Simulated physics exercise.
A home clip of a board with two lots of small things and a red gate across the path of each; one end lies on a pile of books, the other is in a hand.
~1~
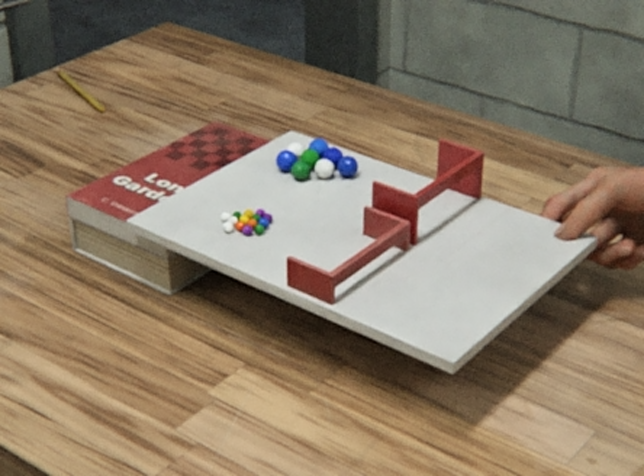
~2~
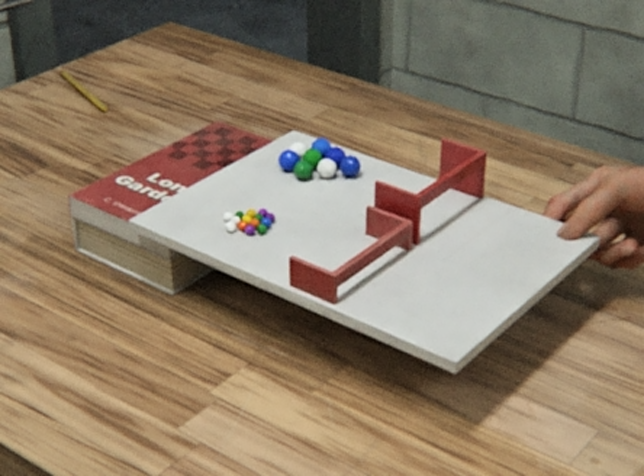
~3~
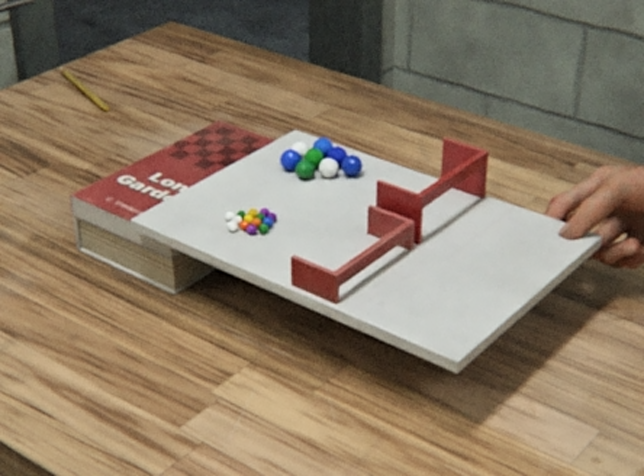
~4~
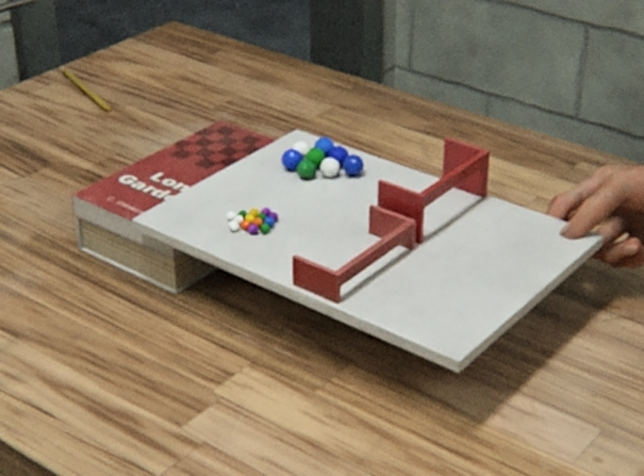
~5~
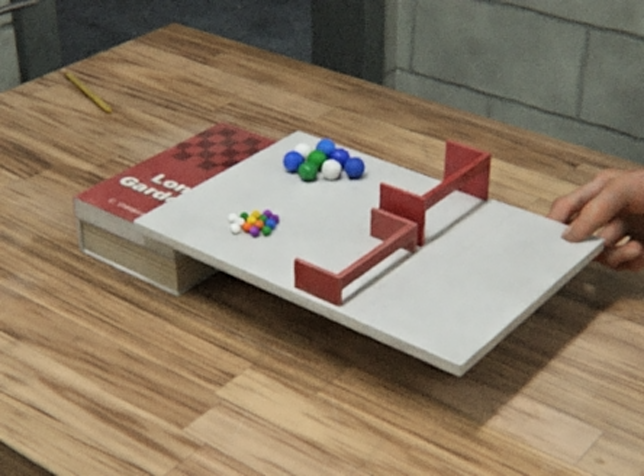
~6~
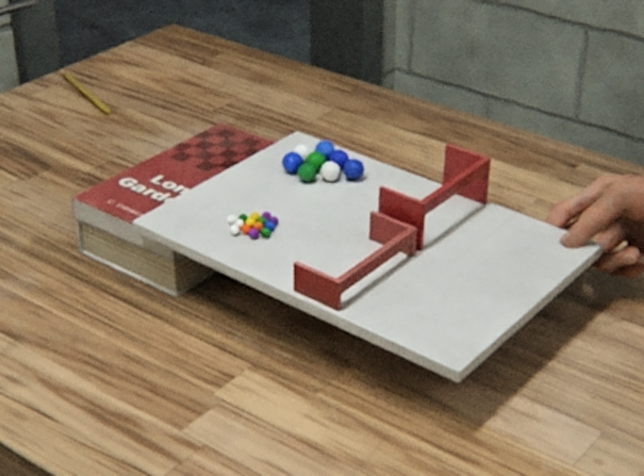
A hand holds one end of a white board resting on a book, barely moving.
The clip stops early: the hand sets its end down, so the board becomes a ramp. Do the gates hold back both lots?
In the end the near lot slips under its gate, and the far lot slips under its gate.
Then, 0.23 s later than the last frame, board sloping at 5°; near lot where it was; far lot where it was.
Then, 0.53 s later than the last frame, board sloping at 10°; near lot on its way down; far lot on its way down.
Then, 0.84 s later than the last frame, board resting at 12°; near lot every one past its gate; far lot every one past its gate.
When it is over, board resting at 12°; near lot every one past its gate; far lot every one past its gate.
